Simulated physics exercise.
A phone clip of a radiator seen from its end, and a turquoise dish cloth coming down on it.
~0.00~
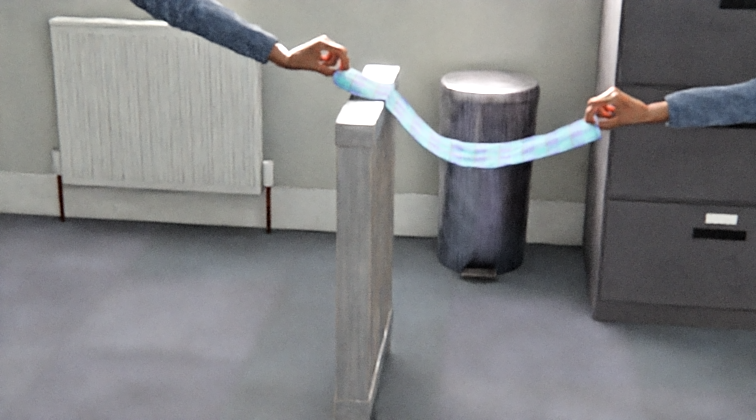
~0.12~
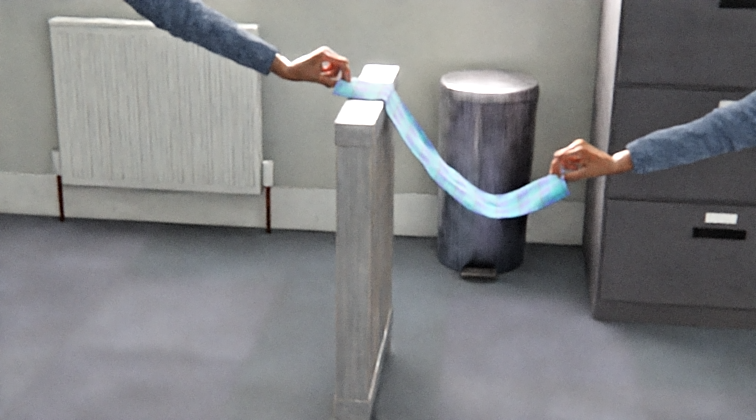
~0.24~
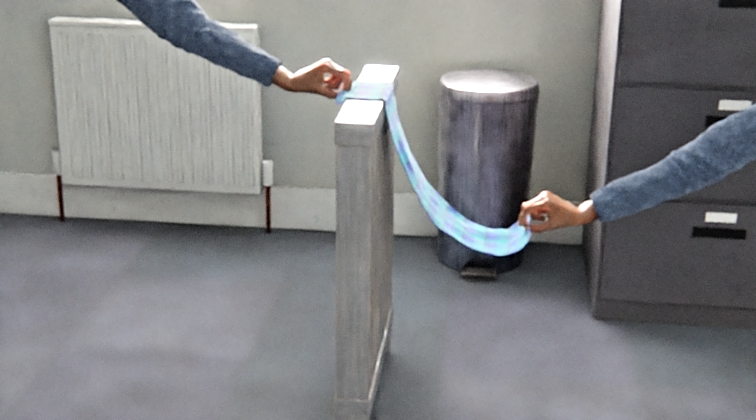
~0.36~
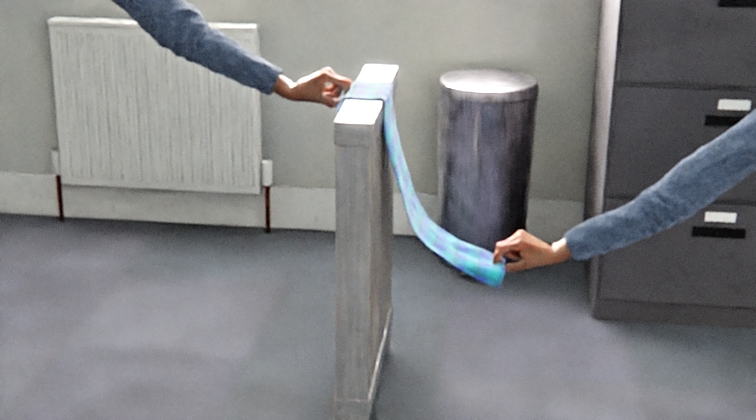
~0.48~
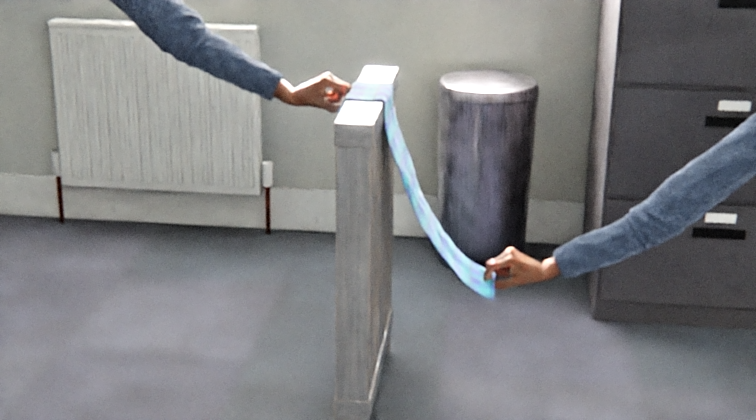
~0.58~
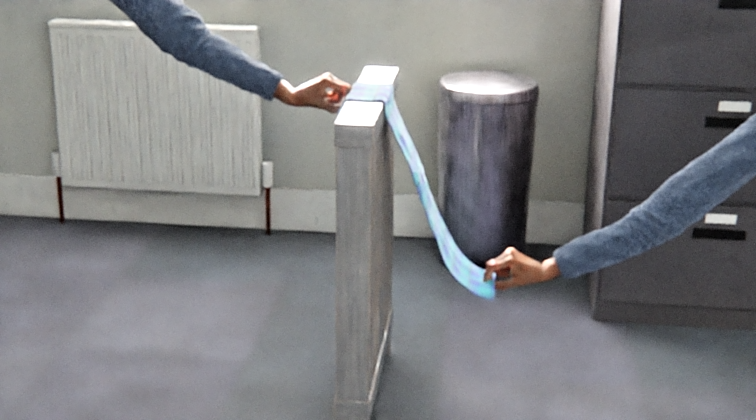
Two hands in blue-grey sleeves hold a turquoise cloth by its ends across the top of a narrow, pale upright radiator seen from its end, in a room with a grey floor. A white panel radiator stands behind on the left, a dark cylindrical bin and grey drawers on the right. The right hand lowers its end down and leftward, the left barely shifts, then both stay nearly still, the view steady.
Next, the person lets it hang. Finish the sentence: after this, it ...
After this, it comes off on the right.
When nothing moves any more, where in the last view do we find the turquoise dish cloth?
Once it stops, its middle sits at (408, 398).
After 0.96 s, dish cloth clear of the top and falling near (410, 314).
After 1.22 s, dish cloth in a heap on the floor near (407, 397).
At rest, dish cloth in a heap on the floor near (408, 399). The turquoise dish cloth runs off to the right.
